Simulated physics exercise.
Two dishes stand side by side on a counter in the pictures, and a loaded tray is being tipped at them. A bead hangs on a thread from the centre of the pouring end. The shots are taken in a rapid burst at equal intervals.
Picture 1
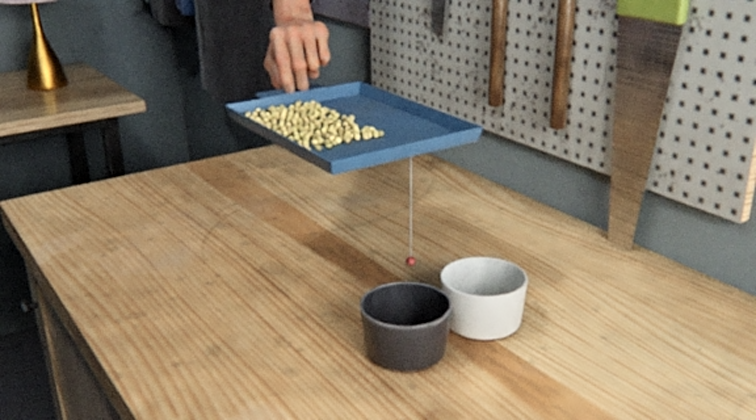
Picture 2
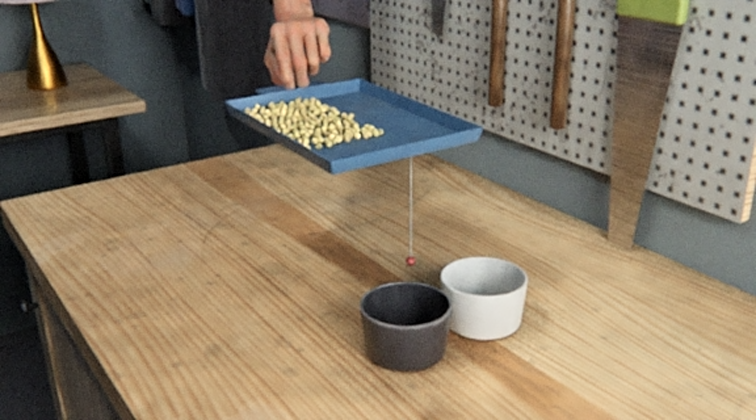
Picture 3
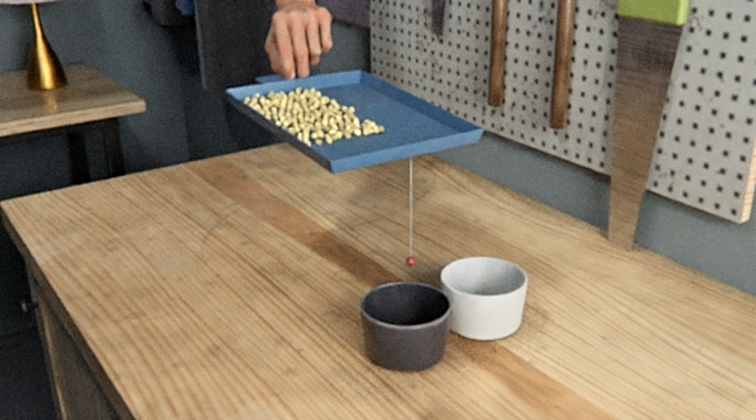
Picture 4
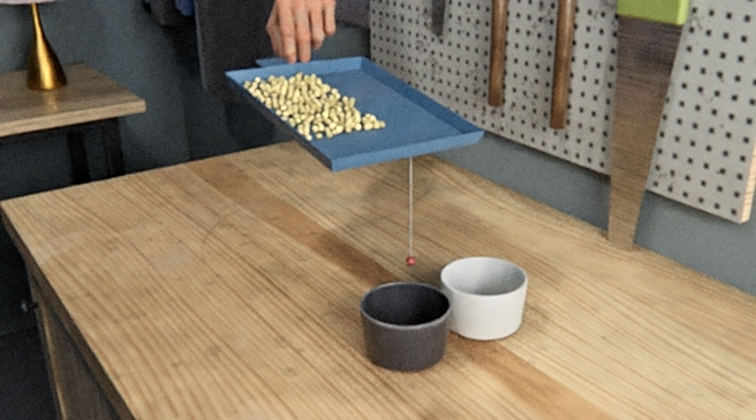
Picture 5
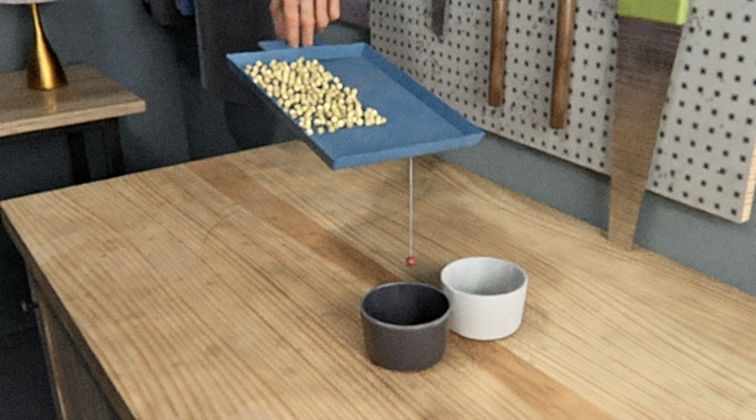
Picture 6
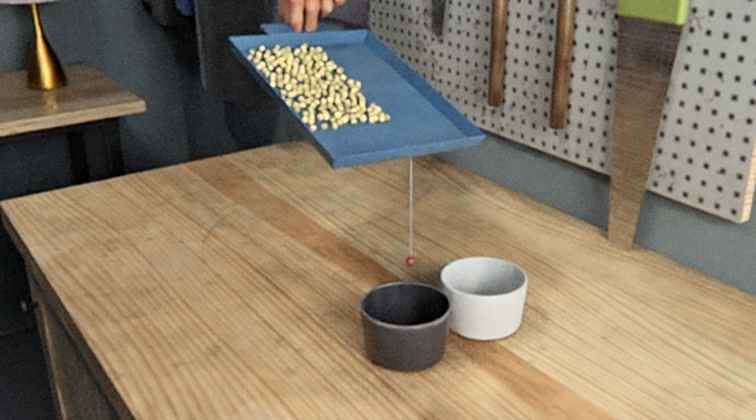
At the start, a hand holds a blue tray of pale beans nearly level above a wooden counter, where a dark dish and a white dish stand side by side beneath a hanging red bead. The hand then steadily raises the tray's back end, and the pouring end dips slightly toward its right corner.
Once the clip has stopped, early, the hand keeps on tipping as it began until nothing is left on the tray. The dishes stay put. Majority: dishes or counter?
Between them the dishes get the bulk of it.
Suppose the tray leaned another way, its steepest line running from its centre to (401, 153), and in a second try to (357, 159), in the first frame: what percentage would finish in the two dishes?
The first try gives close to 80 per cent, the second close to 20 per cent.
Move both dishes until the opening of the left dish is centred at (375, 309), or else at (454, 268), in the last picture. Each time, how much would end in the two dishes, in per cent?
50 %, then 50 %.
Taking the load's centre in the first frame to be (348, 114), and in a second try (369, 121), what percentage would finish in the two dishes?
You'd get near 80 percent first and near 80 percent after that.
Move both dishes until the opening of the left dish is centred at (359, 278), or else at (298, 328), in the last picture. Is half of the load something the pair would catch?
Place 1: Lower than half; place 2: Lower than half.
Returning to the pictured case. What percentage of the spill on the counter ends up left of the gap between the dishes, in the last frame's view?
About 10 per cent.
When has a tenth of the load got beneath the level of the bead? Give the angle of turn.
Approx. reading: About 65°.
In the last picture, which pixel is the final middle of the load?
About (477, 318).
Just after the last frame, tray tipped steeply; roughly two thirds on the tray; just a few in the left dish; just a few in the right dish; roughly a third in the air.
A moment on, tray tipped right over; roughly a third on the tray; about a tenth in the left dish; roughly a quarter in the right dish; roughly a quarter outside both; about a tenth in the air.
Further on, tray tipped past a quarter turn; roughly a quarter in the left dish; roughly half in the right dish; roughly a quarter outside both.
When it is over, tray tipped past a quarter turn; roughly a quarter in the left dish; roughly half in the right dish; roughly a quarter outside both.
